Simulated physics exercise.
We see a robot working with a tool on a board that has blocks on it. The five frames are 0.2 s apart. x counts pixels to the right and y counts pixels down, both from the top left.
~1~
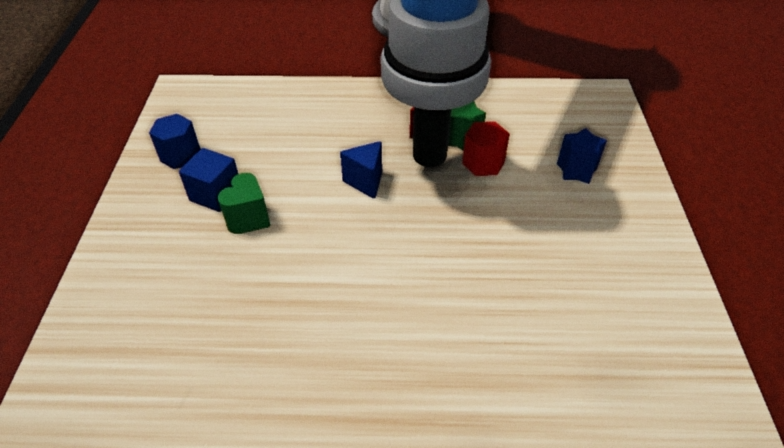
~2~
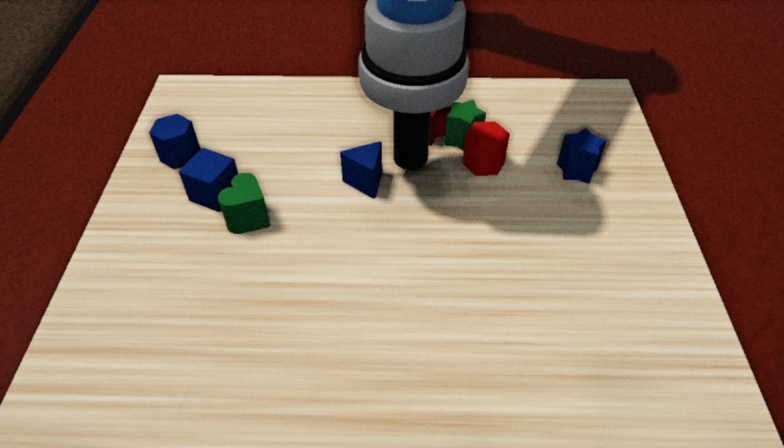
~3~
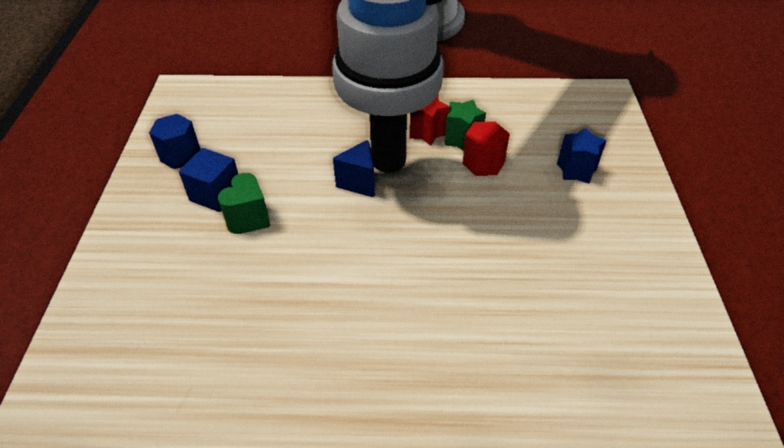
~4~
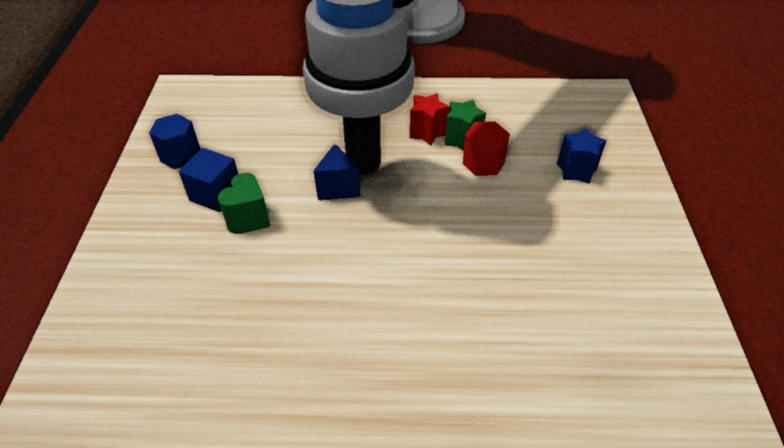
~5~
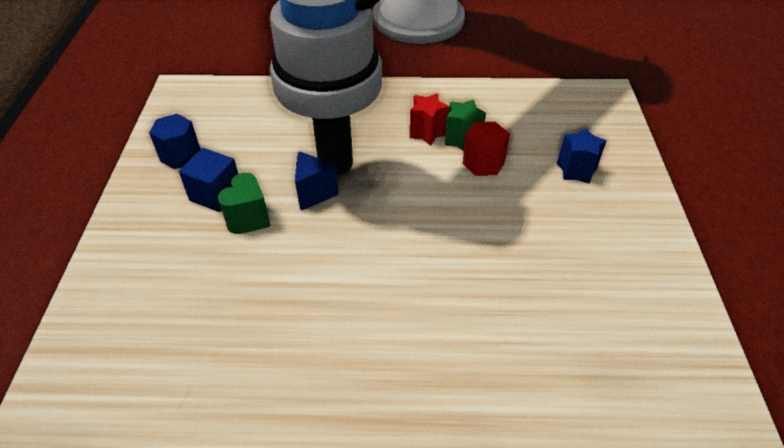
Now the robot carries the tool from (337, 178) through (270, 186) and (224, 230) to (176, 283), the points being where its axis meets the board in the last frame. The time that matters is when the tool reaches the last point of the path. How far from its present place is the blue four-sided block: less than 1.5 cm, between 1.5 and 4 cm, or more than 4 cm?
Under 1.5 cm.
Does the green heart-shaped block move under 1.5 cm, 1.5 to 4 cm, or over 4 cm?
It shifts by more than 4 cm.
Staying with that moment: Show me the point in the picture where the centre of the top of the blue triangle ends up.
Its top centre is at about (281, 176).
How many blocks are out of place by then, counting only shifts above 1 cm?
My answer is two.
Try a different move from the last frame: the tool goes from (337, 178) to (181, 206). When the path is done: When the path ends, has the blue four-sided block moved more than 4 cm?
In short: Yes.
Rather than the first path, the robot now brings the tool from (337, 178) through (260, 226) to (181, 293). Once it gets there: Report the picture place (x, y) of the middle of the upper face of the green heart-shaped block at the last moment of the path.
Pixel (182, 208).
What follows on the original path. One third of the way, tool (267, 173); blue triangle (285, 173), turned 50° anticlockwise.
Two thirds of the way, tool (220, 217); green heart-shaped block (226, 229), turned 65° anticlockwise; blue triangle (281, 176), turned 75° anticlockwise.
At the end, tool (170, 271); blue four-sided block unmoved; green heart-shaped block (217, 245), turned 130° anticlockwise; blue triangle (281, 176), turned 75° anticlockwise.
